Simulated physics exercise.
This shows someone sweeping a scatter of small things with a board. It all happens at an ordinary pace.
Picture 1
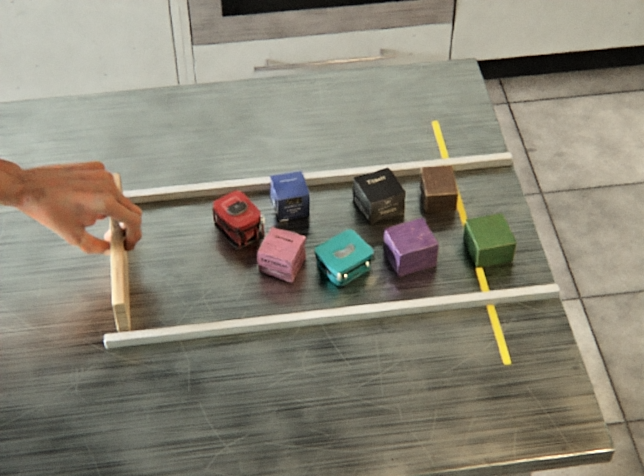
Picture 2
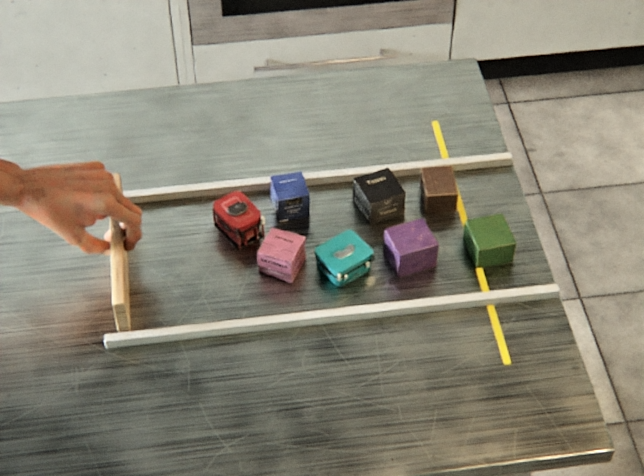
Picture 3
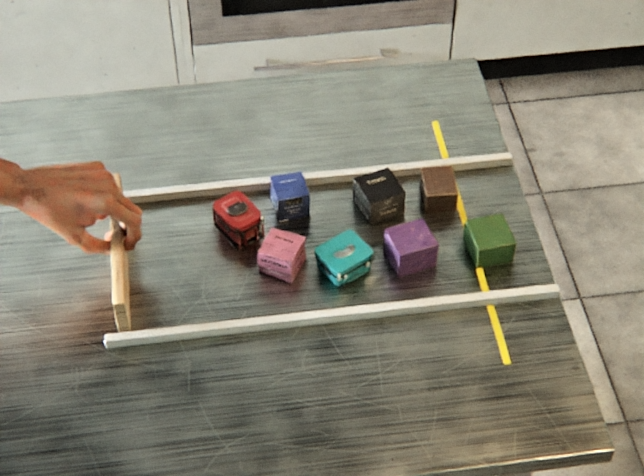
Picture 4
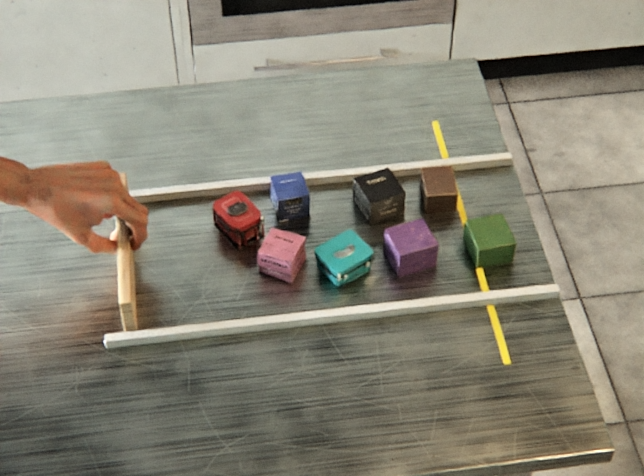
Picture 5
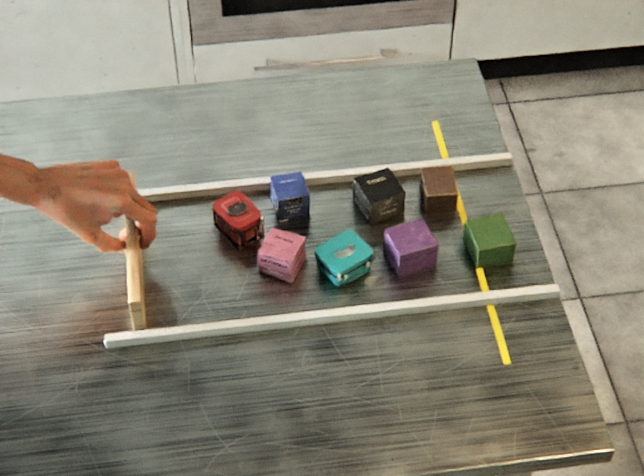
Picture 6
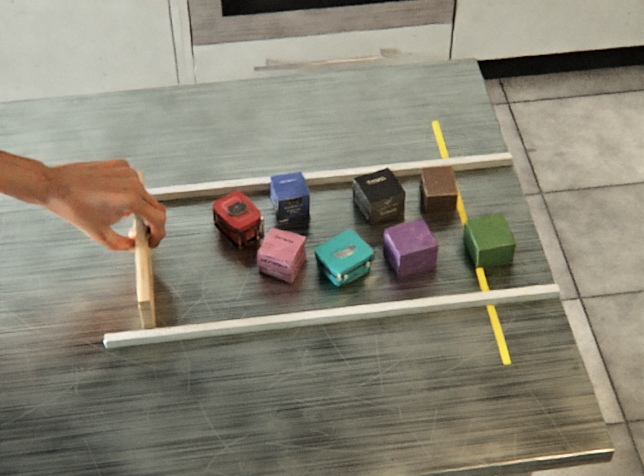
A hand grips an upright wooden board at the left end of a dark, scratched tabletop in a kitchen, seen from above at an angle. Between two pale rails sit eight small boxes and blocks, red, blue, pink, teal, black, purple, brown and green, with yellow tape crossing at right. The hand slides the board slightly rightward, touching nothing, while the objects and camera stay still.
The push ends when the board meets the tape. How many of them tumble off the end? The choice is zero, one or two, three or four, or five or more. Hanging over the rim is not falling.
Outcome: The number that fall off is three or four.
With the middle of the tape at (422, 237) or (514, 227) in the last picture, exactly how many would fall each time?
Try by try, 1 and 5.
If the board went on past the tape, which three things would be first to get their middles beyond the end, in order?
They are the green block, the purple block, the brown block.
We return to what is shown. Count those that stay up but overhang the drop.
The number is 2.
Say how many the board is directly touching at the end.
In contact: 3.
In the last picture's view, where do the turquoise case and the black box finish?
First (534, 243), then (513, 180).
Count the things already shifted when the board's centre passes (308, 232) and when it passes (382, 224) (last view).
First 6, then 8.
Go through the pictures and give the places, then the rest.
In the first picture, green block (489, 241); brown block (439, 189); purple block (411, 248); board (119, 252); tape (468, 231).
In the second picture, brown block (439, 189); black box (379, 196).
In the third picture, purple block (411, 248); blue box (290, 197).
In the fourth picture, green block (489, 241); red case (238, 220).
In the fifth picture, brown block (439, 189); board (134, 250).
In the sixth picture, green block (489, 241); brown block (439, 189); purple block (411, 248); board (143, 249); tape (468, 231).
Soon after, none off yet; green block at rest near (489, 241); brown block at rest near (439, 189); purple block at rest near (411, 248).
At rest, the number that fall off is three or four; fallen, purple block, brown block and green block.
